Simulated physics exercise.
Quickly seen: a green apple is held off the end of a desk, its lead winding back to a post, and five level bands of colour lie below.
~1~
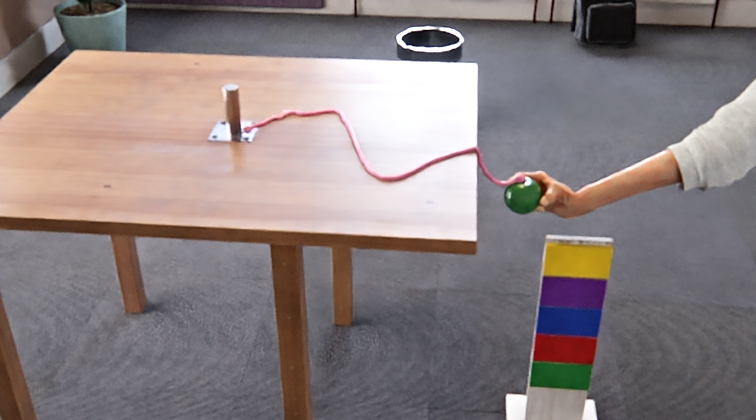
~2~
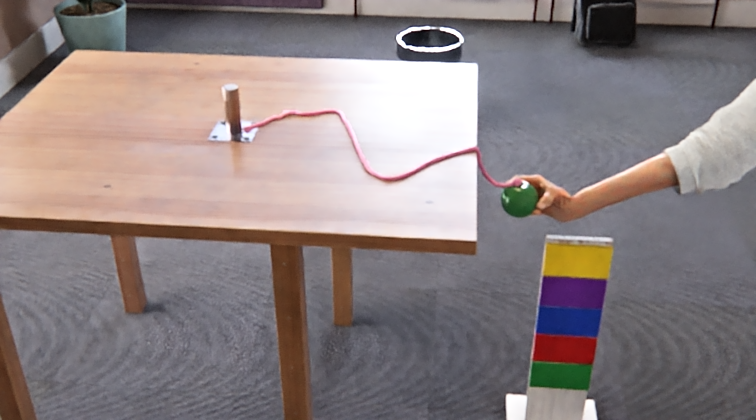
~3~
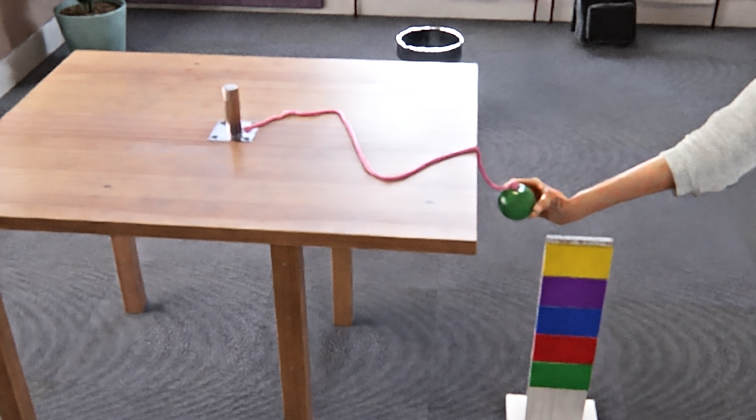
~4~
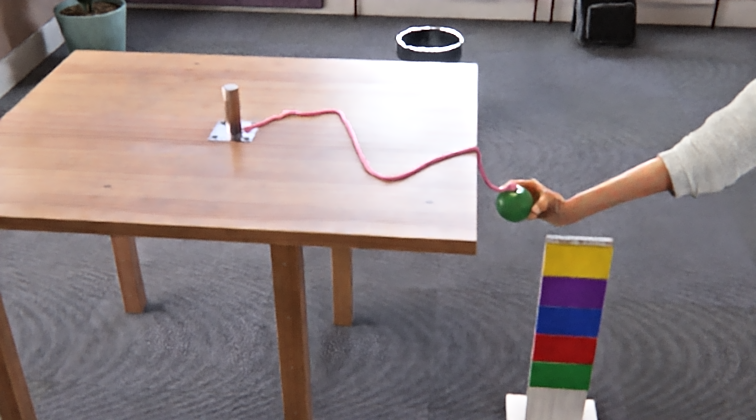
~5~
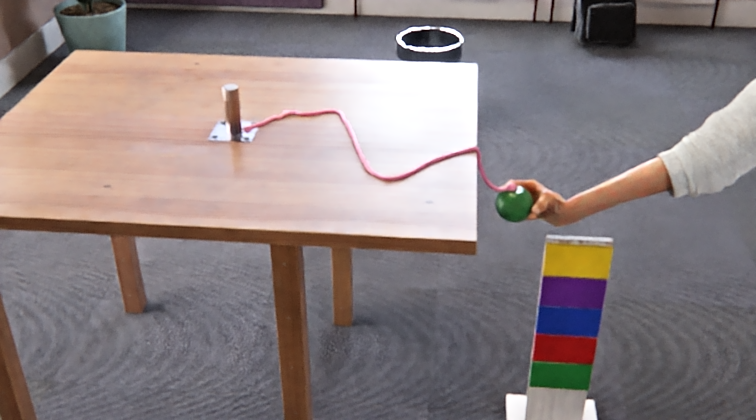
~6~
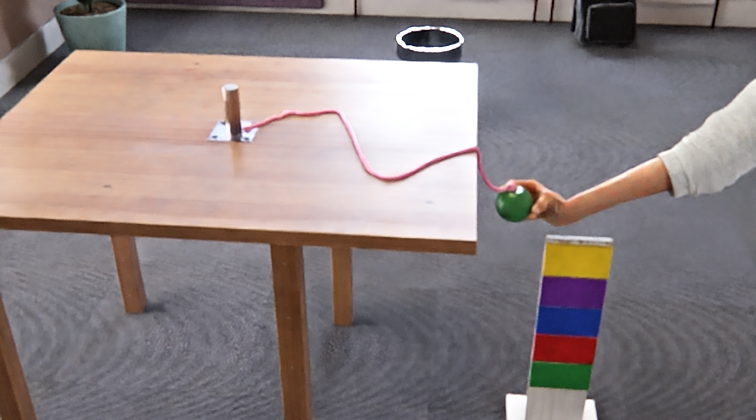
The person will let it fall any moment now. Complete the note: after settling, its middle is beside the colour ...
... Red.
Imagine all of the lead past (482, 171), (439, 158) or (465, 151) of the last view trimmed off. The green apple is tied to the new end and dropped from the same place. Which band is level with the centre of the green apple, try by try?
Blue; yellow; purple.
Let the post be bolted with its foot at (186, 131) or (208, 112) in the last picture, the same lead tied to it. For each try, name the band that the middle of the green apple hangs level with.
In turn, blue and then blue.
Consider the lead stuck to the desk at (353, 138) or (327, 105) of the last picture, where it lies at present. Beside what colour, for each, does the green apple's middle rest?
Going through them one at a time, the answers are purple; blue.
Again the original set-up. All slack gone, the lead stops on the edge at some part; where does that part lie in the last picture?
Pixel (363, 158).
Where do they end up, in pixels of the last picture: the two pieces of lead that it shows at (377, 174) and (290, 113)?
About (475, 175), and the other about (317, 134).
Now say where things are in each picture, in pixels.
Green apple (523, 196); yellow (578, 263); purple (573, 293); blue (569, 322); red (565, 350); green (561, 377), in the first picture.
Green apple (519, 199); lead through (276, 117) (335, 111) (357, 146) (394, 178) (457, 153), in the second picture.
Green apple (517, 202), in the third picture.
Green apple (515, 203); lead through (276, 117) (335, 111) (357, 146) (394, 178) (457, 153), in the fourth picture.
Green apple (514, 204), in the fifth picture.
Green apple (514, 204); lead through (276, 117) (335, 111) (357, 146) (394, 178) (457, 153), in the sixth picture.
A little later, apple near (472, 318); level with blue.
Next, apple near (476, 336); level with red.
When it is over, apple near (460, 333); level with red. The lead holds its middle at red.
